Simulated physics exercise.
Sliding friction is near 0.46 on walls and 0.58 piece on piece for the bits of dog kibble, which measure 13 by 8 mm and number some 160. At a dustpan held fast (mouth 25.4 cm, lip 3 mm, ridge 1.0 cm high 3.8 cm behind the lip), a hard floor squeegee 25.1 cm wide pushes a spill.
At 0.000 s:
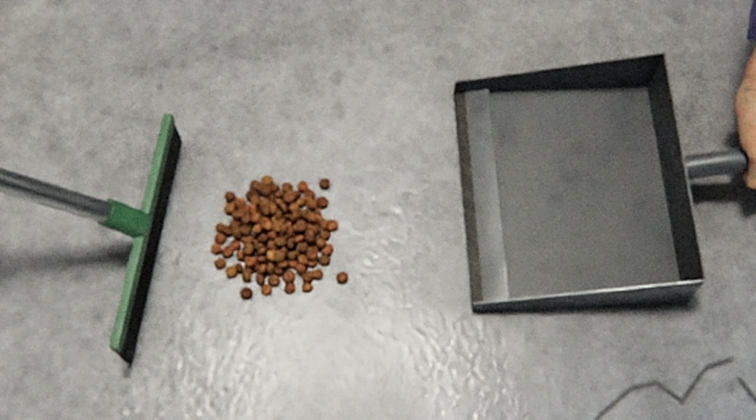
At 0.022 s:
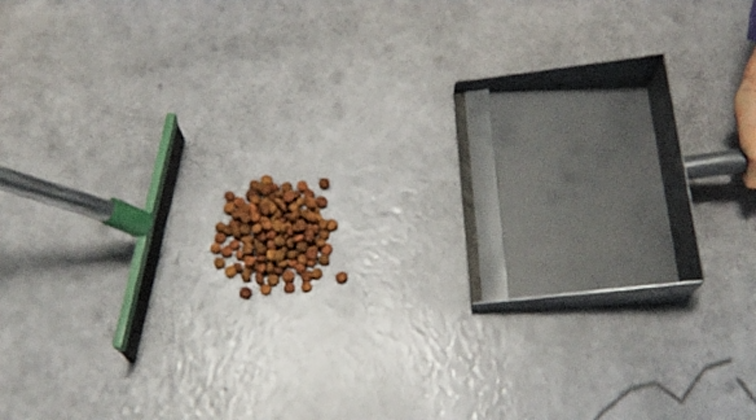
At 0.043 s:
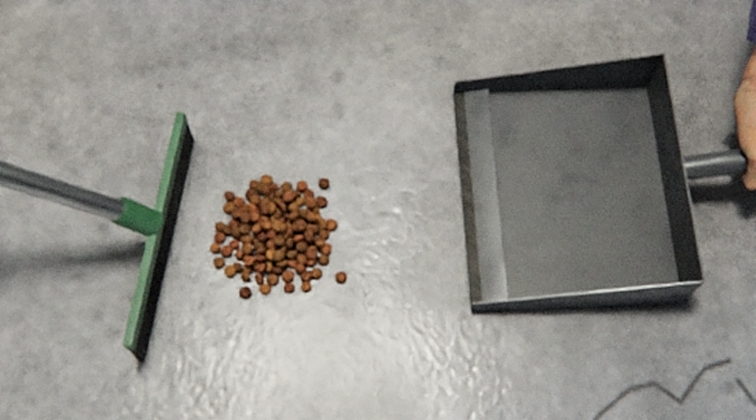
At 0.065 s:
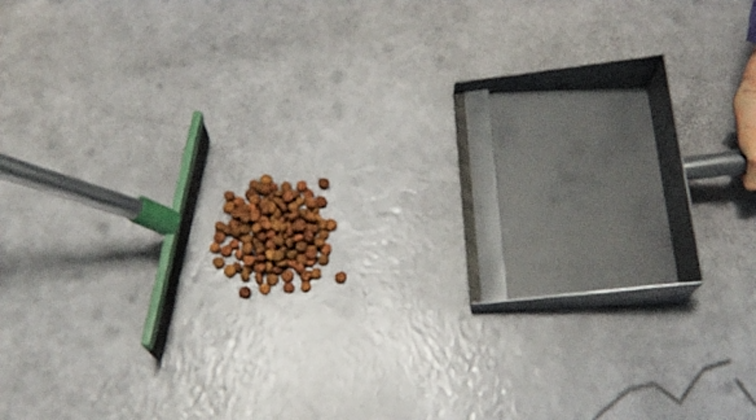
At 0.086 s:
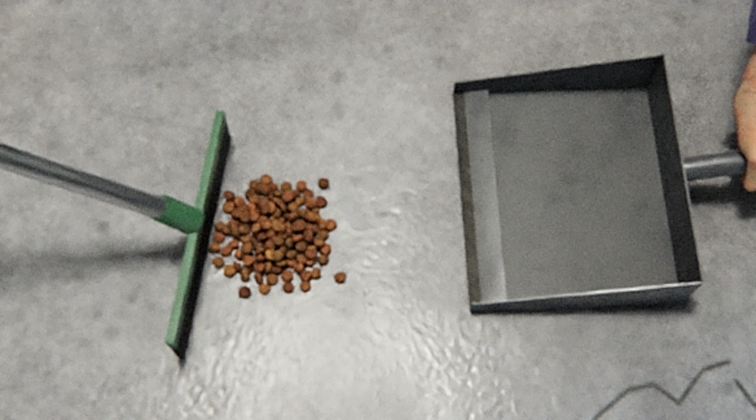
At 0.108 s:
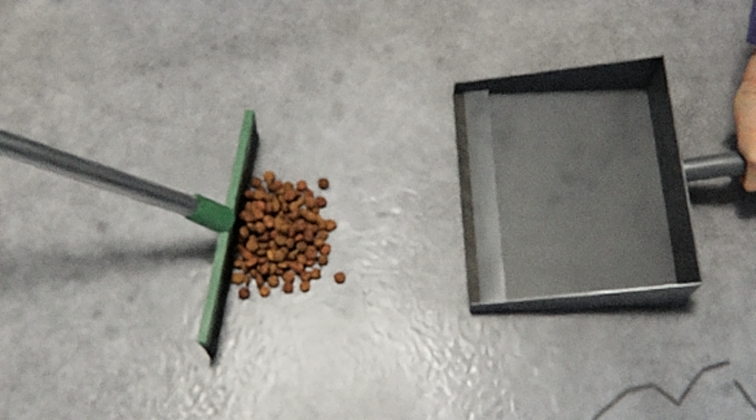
On a grey floor, a green squeegee slides right into a pile of brown pellets while a hand holds a dustpan still.
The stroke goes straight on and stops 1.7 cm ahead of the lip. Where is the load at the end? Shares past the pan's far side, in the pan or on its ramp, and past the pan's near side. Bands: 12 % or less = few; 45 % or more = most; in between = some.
Shares - past the pan's far side: Few; in the pan or on its ramp: Most; past the pan's near side: Some.
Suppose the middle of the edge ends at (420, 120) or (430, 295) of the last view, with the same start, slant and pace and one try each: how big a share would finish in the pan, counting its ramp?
The two tries give about 45 and 50 percent.
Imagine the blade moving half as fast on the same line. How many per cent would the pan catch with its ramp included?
It would be around 30 percent.
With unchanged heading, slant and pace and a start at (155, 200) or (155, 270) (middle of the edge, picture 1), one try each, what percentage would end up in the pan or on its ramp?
Roughly 55 % and 55 %.
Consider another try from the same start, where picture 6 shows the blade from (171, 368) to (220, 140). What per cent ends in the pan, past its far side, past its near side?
Pan 30; far 0; near 35.
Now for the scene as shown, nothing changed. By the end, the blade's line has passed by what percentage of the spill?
About 0 per cent.
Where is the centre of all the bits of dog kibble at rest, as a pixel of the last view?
I'd say roughly (523, 248).
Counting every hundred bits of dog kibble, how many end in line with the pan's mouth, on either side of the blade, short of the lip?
Around 25 in a hundred.
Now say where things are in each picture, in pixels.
The first frame shows blade from (117, 347) to (169, 122), moved 0.0 cm, 0 of the pieces shifted so far; middle of the pieces at (280, 231); pan at (582, 192).
The second frame shows blade from (120, 346) to (173, 121), moved 0.4 cm, 0 of the pieces shifted so far; middle of the pieces at (280, 231).
The third frame shows blade from (130, 345) to (182, 120), moved 1.4 cm, 0 of the pieces shifted so far; middle of the pieces at (279, 231).
The fourth frame shows blade from (148, 344) to (199, 120), moved 3.1 cm, 0 of the pieces shifted so far; middle of the pieces at (279, 231).
The fifth frame shows blade from (172, 343) to (221, 119), moved 5.5 cm, 0 of the pieces shifted so far; middle of the pieces at (279, 230).
The sixth frame shows blade from (204, 341) to (251, 118), moved 8.6 cm, 77 of the pieces shifted so far; middle of the pieces at (281, 231); pan at (581, 194). The blade's pace is about 1.48 m/s.
After 0.19 s, middle of the blade 12 cm from the lip; 0 % over the lip, far side 0 %, near side 5 %.
After 0.25 s, middle of the blade 5 cm from the lip; 0 % over the lip, far side 0 %, near side 10 %.
After 0.45 s, middle of the blade 4 cm from the lip; 60 % over the lip, far side 0 %, near side 15 %.
At rest (1.3 s), far side 0 %, pan 55 %, near side 15 %, in front of the lip or behind the blade 25 %.
